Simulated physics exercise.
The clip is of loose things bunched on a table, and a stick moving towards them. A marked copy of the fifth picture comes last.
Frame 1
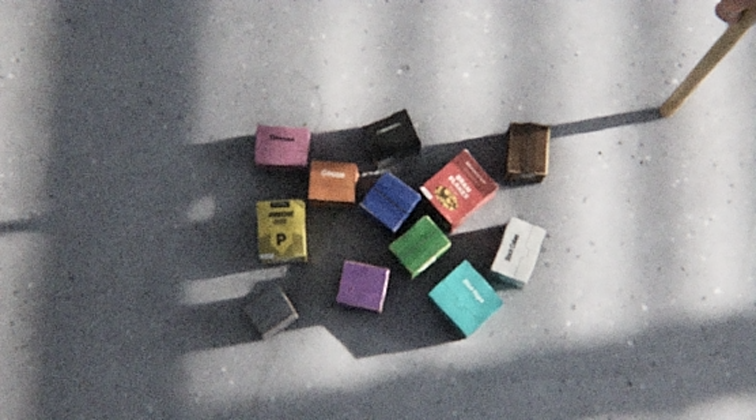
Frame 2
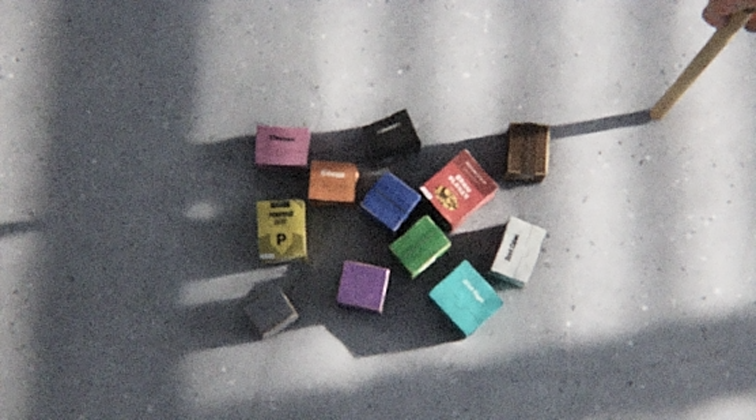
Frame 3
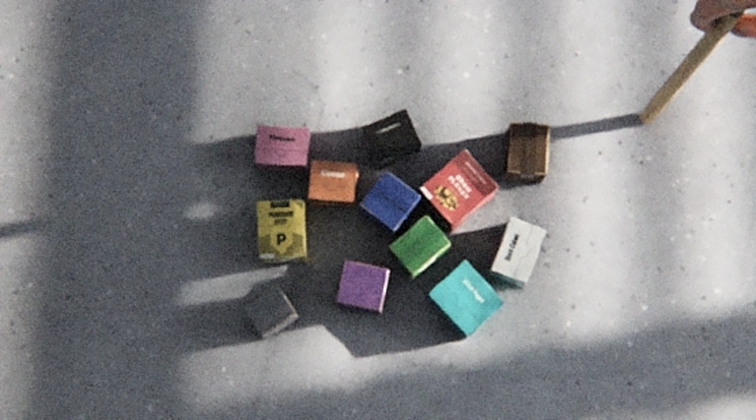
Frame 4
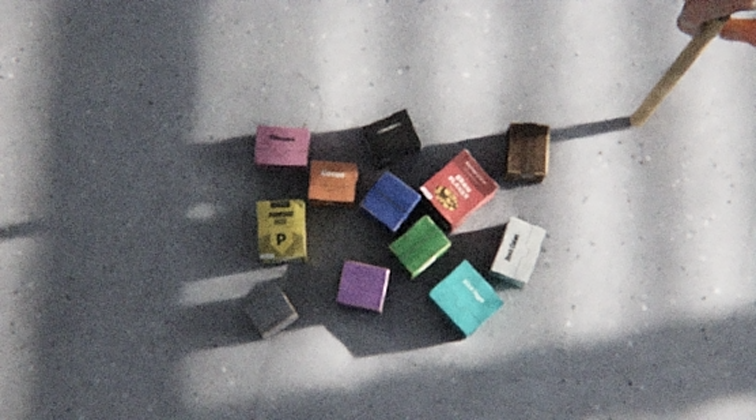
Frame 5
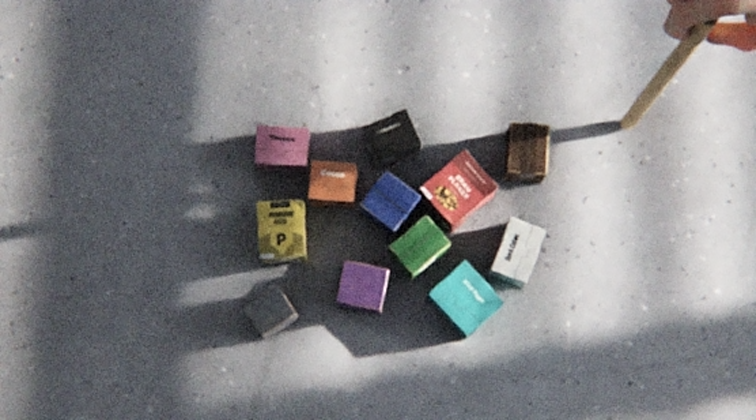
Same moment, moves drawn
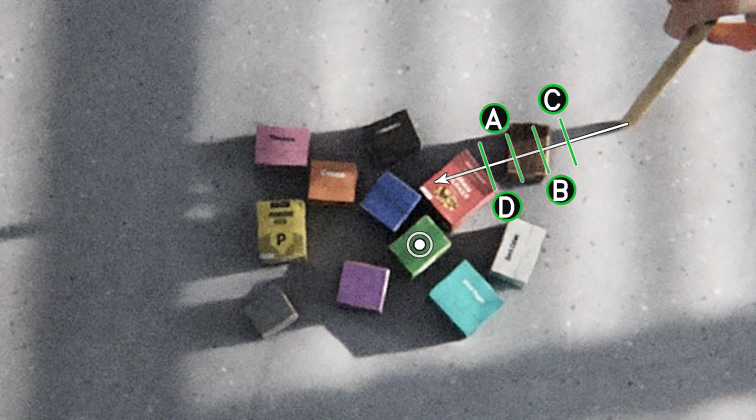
A loose cluster of small coloured boxes and packets sits on a speckled grey surface seen from above, crossed by broad shadows. Pink, black and brown ones lie along the top, orange, blue, red and green in the middle, yellow and grey at left, purple, turquoise and white lower down. From the upper right, a hand moves a wooden stick slowly leftward, while the boxes and the camera stay still.
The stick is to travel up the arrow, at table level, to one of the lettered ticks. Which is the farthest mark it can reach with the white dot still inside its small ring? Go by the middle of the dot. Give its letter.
As far as tick A.
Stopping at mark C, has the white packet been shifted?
By then, no.
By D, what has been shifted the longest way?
The brown box.
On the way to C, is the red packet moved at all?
No.
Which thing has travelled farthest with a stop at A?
It is the brown box.
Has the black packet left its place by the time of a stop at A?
No.
On the marked copy, A at (514, 158); B at (541, 150); C at (568, 142); D at (488, 167); the arrow from (627, 124) to (435, 182); the white dot at (420, 244).
With A. Early on, foot of the stick (584, 138).
Further on, foot of the stick (541, 151); brown box (518, 155).
At the end, foot of the stick (514, 158); brown box (488, 162); red packet (453, 196); the dot is still in its ring.
As for the rest, B keeps the dot in but is short; C keeps the dot in but is short; D shifts the dotted thing to (404, 265).
